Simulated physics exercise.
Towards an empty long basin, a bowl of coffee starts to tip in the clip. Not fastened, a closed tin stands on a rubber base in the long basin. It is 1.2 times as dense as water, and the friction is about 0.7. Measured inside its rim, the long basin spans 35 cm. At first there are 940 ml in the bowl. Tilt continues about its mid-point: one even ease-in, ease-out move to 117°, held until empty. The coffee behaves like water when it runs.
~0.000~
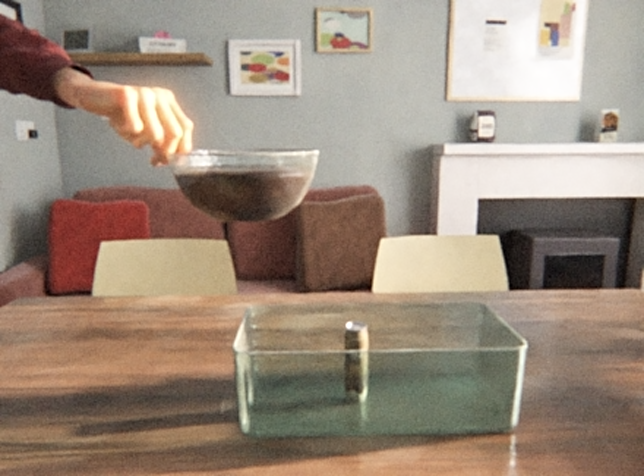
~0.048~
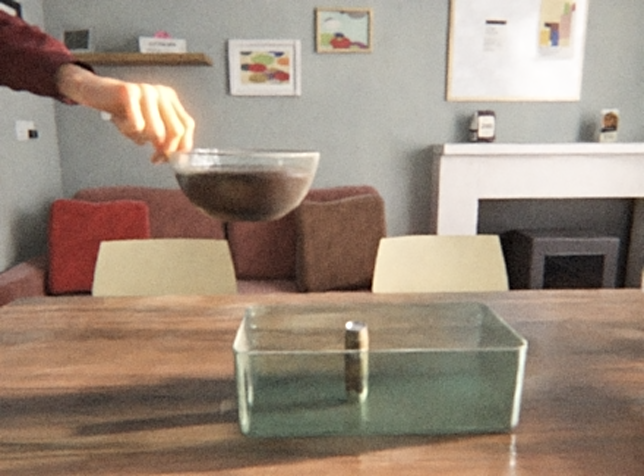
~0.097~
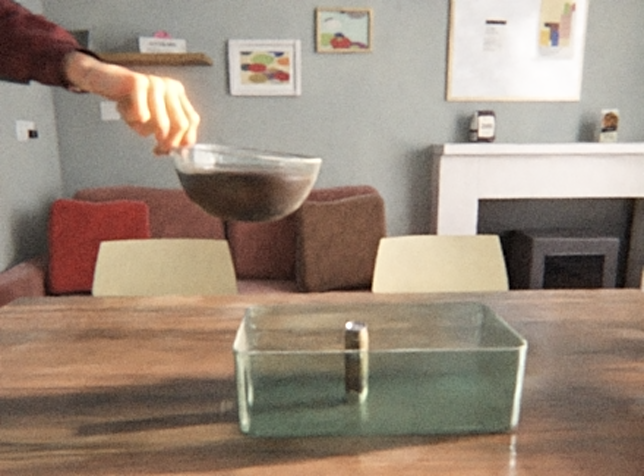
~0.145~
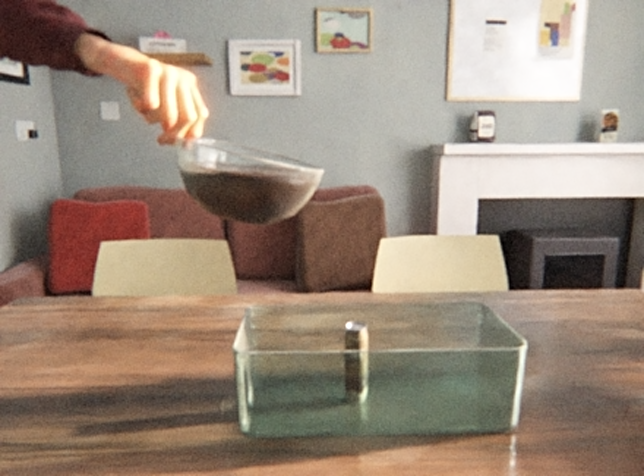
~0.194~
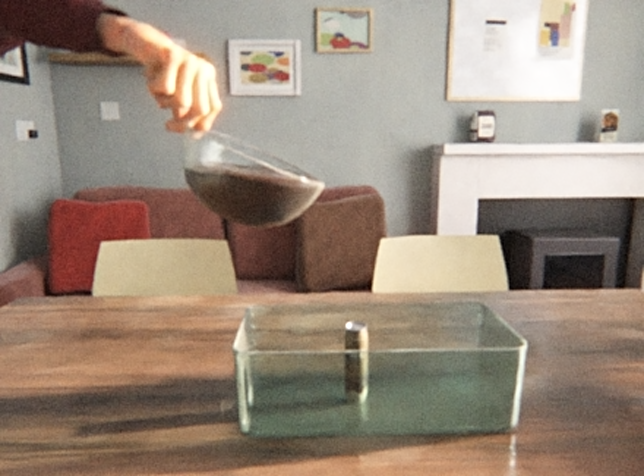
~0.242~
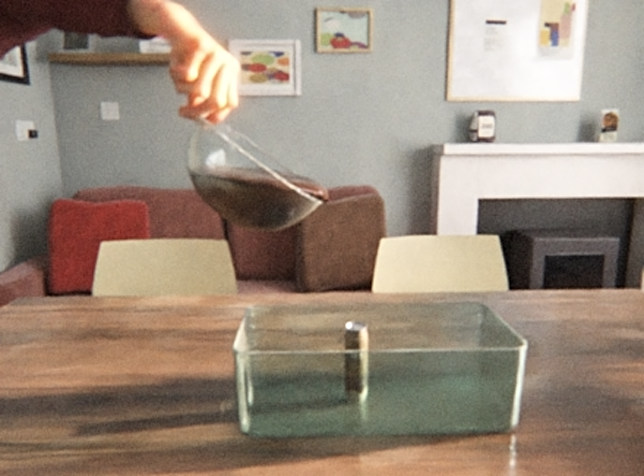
In a living room, a hand at the left holds a glass bowl of dark liquid above a clear basin with a small upright tin inside, then steadily tilts the bowl rightward until the liquid reaches its lowered rim.
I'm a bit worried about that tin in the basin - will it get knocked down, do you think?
Yes - it will go down.
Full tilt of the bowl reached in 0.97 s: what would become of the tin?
The tin stays on its base.
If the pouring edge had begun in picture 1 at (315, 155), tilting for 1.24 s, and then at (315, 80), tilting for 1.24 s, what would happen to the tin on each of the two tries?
Trial 1 - tin stays standing; trial 2 - tin stays standing.
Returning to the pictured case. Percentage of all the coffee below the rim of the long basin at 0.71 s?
Roughly 96 %.
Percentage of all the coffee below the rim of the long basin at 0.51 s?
I'd estimate some 46 percent of the liquid.
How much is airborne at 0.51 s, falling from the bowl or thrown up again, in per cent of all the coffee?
Some 50 per cent.
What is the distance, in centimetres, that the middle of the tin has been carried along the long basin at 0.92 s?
The tin has gone some 4 cm.
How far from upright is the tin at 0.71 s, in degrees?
Some 10°.
After 0.51 s the tilt is 106° and 5 per cent is still to pour; the tin stands where it began.
After 0.71 s the tilt is 117° and 0 per cent is still to pour; the tin leans 8°.
After 0.92 s the tilt is 117° and 0 per cent is still to pour; the tin leans 33°.
After 1.14 s the tilt is 117° and 0 per cent is still to pour; the tin lies on its side.
In the end the tin lies on its side.
